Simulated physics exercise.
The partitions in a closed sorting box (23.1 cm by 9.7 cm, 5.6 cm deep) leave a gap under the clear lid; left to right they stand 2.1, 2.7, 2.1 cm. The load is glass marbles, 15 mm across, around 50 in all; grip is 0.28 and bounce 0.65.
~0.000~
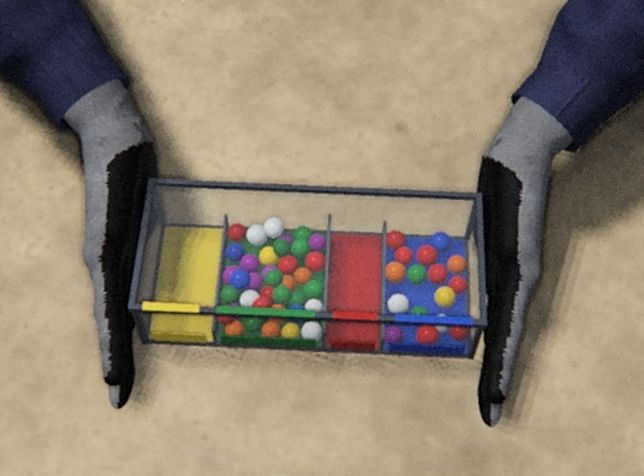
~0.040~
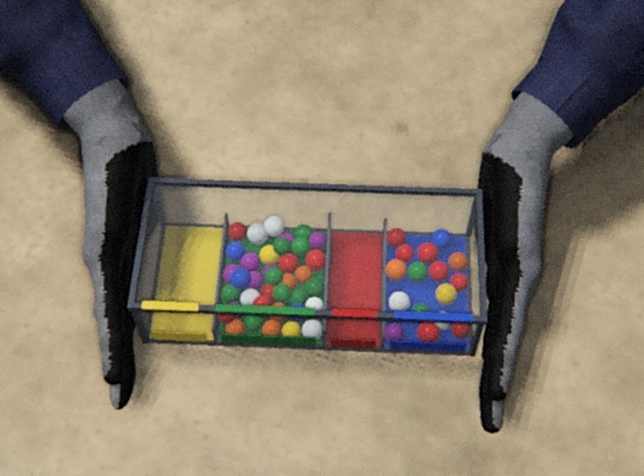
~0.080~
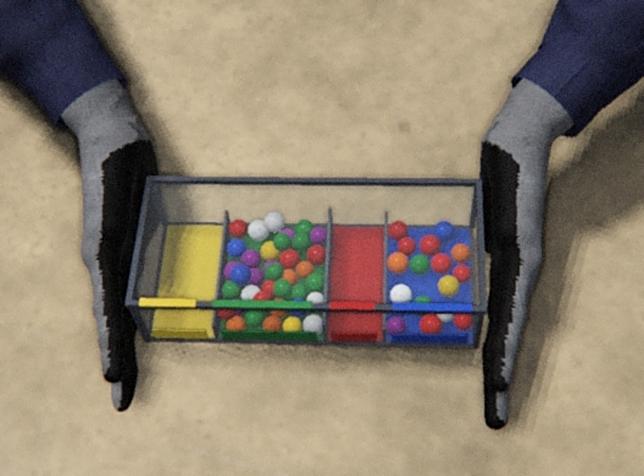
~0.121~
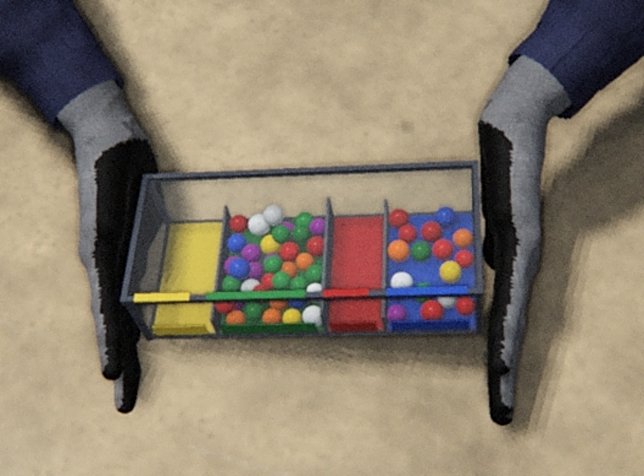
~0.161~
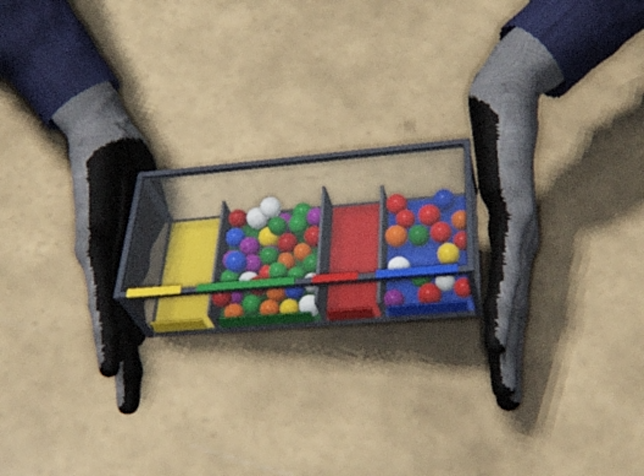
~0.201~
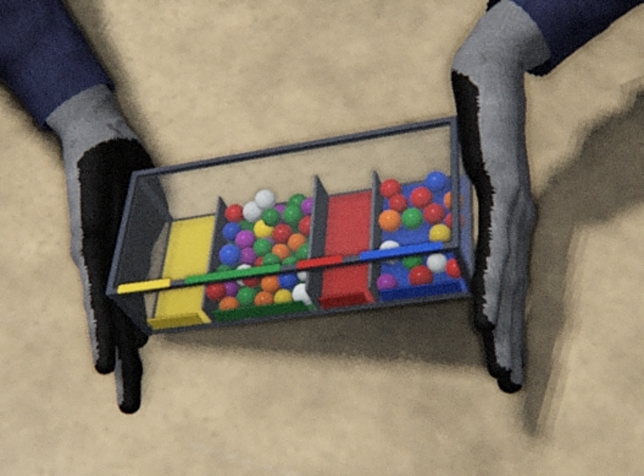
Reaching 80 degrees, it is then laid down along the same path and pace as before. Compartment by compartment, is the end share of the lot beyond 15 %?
Red: Not beyond; blue: Not beyond; green: Beyond; yellow: Beyond.
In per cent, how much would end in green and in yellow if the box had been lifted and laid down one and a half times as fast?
In that case the green compartment would hold 35 per cent and the yellow one 60 per cent.
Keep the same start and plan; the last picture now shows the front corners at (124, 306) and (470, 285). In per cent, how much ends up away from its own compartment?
About 40 per cent.
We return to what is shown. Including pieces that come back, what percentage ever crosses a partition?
Roughly 60 %.
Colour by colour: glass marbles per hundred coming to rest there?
Red 10; blue 0; green 40; yellow 45 (per cent).
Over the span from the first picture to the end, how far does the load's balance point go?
Displacement: Near 6.5 cm.
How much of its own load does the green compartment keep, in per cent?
Around 50 %.
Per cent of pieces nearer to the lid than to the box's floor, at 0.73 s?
Share: Approx. 30 %.
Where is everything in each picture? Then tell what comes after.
Box tilt 0 degrees, front corners at (135, 305) and (481, 321); blue 30 %, green 70 %, in the first picture.
Box tilt 1 degrees, front corners at (135, 304) and (481, 318), in the second picture.
Box tilt 4 degrees, front corners at (133, 302) and (481, 307), lowest corner left back, in the third picture.
Box tilt 9 degrees, front corners at (128, 298) and (477, 289), lowest corner left back, in the fourth picture.
Box tilt 14 degrees, front corners at (122, 294) and (468, 267), lowest corner left back, in the fifth picture.
Box tilt 20 degrees, front corners at (114, 291) and (453, 244), lowest corner left back; blue 30 %, green 70 %. Its pace works out near 140 degrees a second, in the sixth picture.
After 0.73 s, tilt 79 degrees; red 5 %, blue 25 %, green 55 %, yellow 15 %.
After 1.09 s, tilt 33 degrees; red 10 %, green 40 %, yellow 45 %.
Then, at 1.53 s, tilt 0 degrees; red 10 %, green 40 %, yellow 45 %.
In the end, at 2.1 s, red 10 %, blue 0 %, green 40 %, yellow 45 %.
